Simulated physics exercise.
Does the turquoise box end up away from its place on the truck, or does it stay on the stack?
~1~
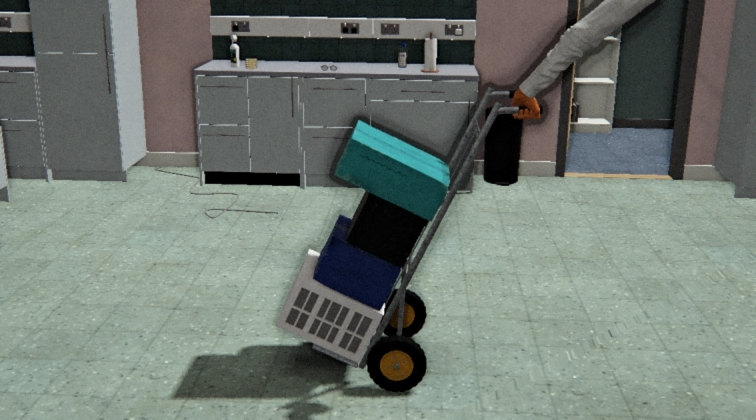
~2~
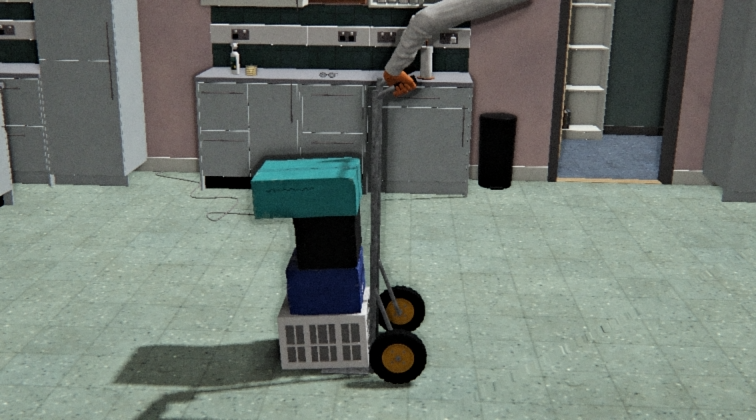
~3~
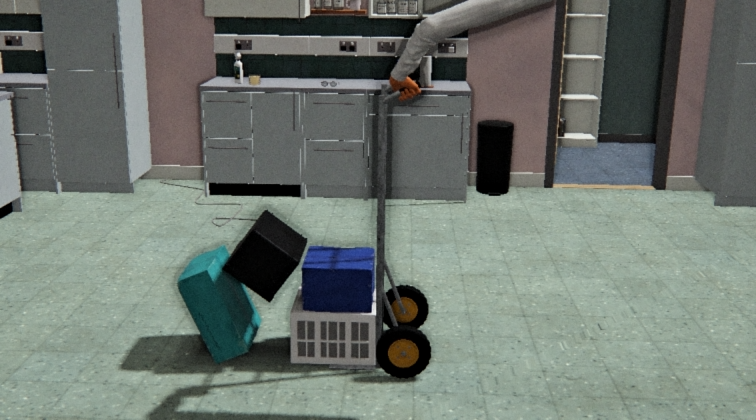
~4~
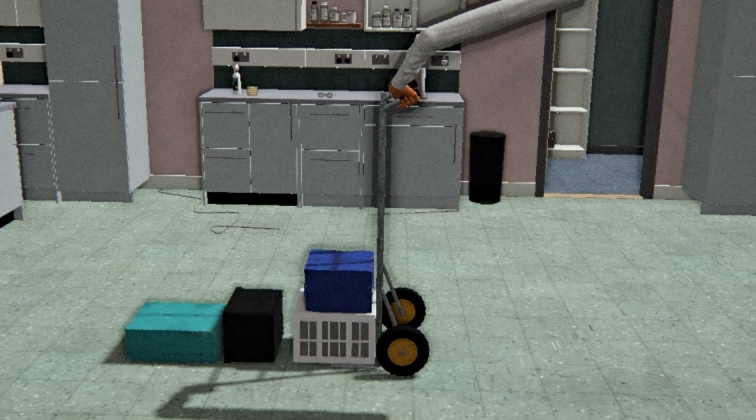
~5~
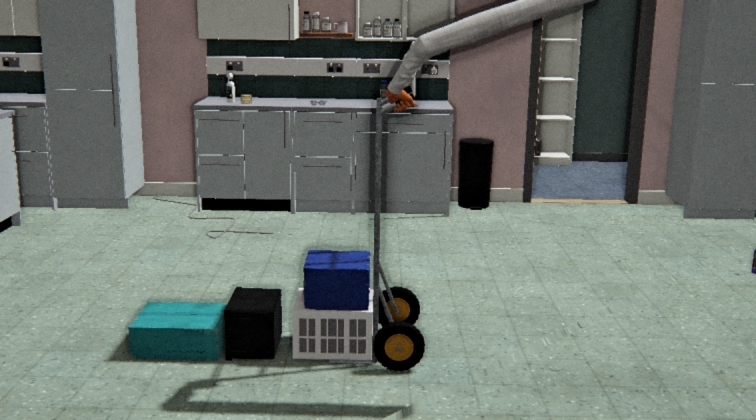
The turquoise box ends up away from its place on the truck. It drops off to the left and lies on the floor beside the black tote.
A tilted sack truck swings upright, and its turquoise box and black tote tumble to the floor.
